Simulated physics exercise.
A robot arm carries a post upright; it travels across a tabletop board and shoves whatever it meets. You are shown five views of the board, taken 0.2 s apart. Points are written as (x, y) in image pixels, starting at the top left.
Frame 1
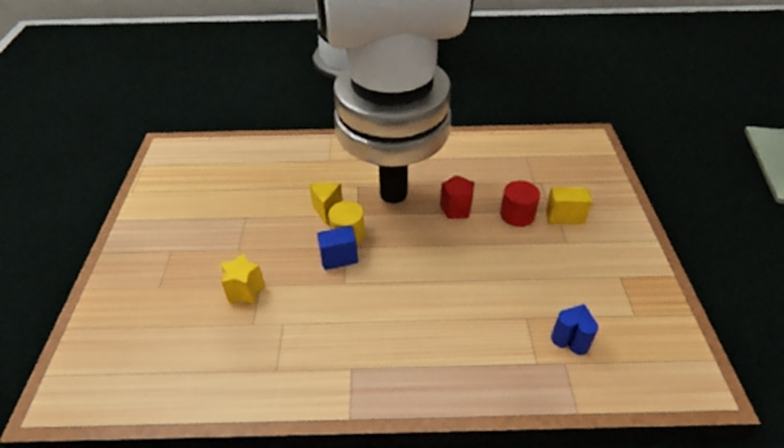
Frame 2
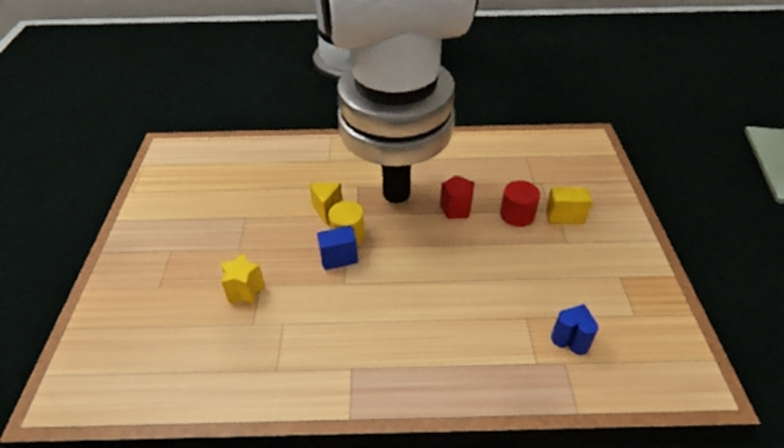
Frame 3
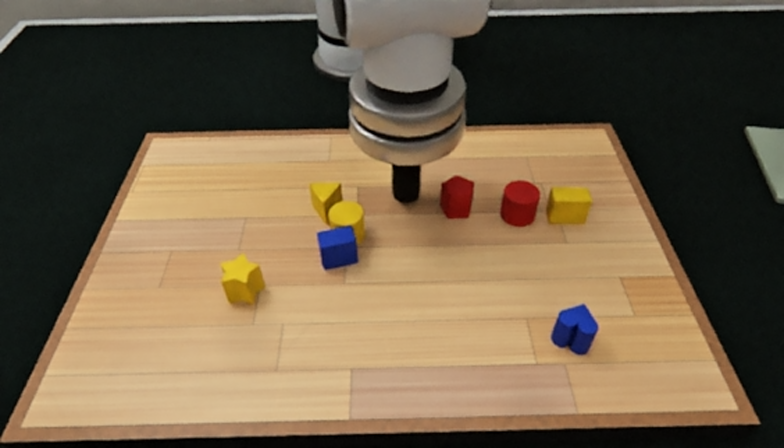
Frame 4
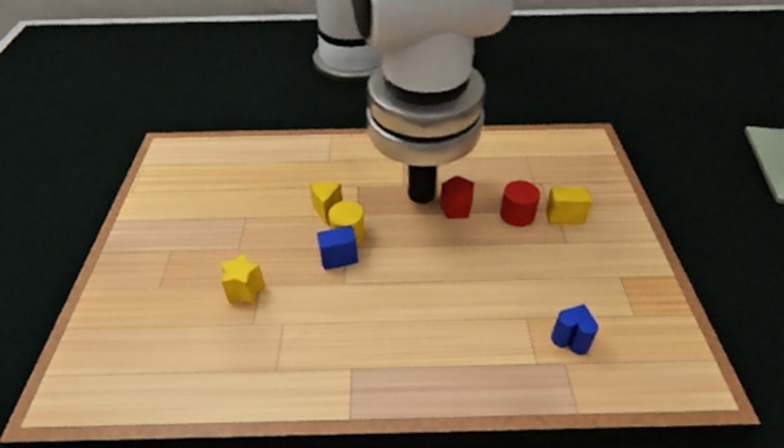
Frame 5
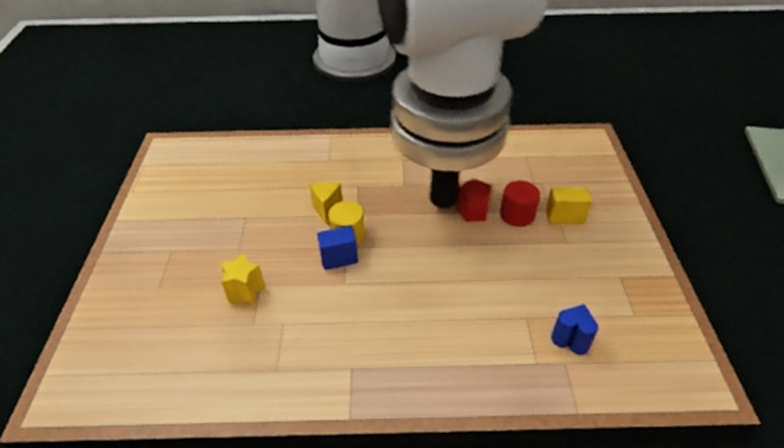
The robot arm slides its black post right and pushes the red pentagonal block rightward.
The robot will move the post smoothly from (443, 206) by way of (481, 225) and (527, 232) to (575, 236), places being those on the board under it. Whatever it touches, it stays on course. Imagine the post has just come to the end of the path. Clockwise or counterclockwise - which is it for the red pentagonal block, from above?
From above, it turns counterclockwise.
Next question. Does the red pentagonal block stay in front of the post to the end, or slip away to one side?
Once the path is finished, the red pentagonal block lies beside or behind the post.
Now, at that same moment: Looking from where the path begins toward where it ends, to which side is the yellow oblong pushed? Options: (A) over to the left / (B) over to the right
That would be A.
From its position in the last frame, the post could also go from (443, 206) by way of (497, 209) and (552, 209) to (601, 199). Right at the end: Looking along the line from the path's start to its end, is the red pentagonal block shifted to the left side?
Short answer: No.
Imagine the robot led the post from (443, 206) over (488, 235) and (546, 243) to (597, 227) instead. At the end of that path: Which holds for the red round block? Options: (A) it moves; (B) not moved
Letter A.
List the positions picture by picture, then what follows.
The first picture shows lower end of the post at (394, 195), tops of blocks, red pentagonal block at (459, 186), red round block at (522, 192), yellow oblong at (572, 194).
The second picture shows post at (397, 195), blocks as before.
The third picture shows post at (406, 195), blocks as before.
The fourth picture shows post at (422, 195), blocks as before.
The fifth picture shows post at (444, 200), red pentagonal block at (477, 189), red round block at (522, 192), yellow oblong at (572, 194).
On the path given first. One third of the way, post at (482, 219); red pentagonal block at (514, 198), turned 50° anticlockwise; red round block at (541, 188); yellow oblong at (579, 193), turned 20° clockwise.
Two thirds of the way, post at (530, 226); red pentagonal block at (556, 198), turned 90° anticlockwise; red round block at (555, 176); yellow oblong at (589, 192), turned 35° clockwise.
At the end, post at (577, 230); red pentagonal block at (575, 192), turned 125° anticlockwise; red round block at (556, 173); yellow oblong at (601, 187), turned 65° clockwise.
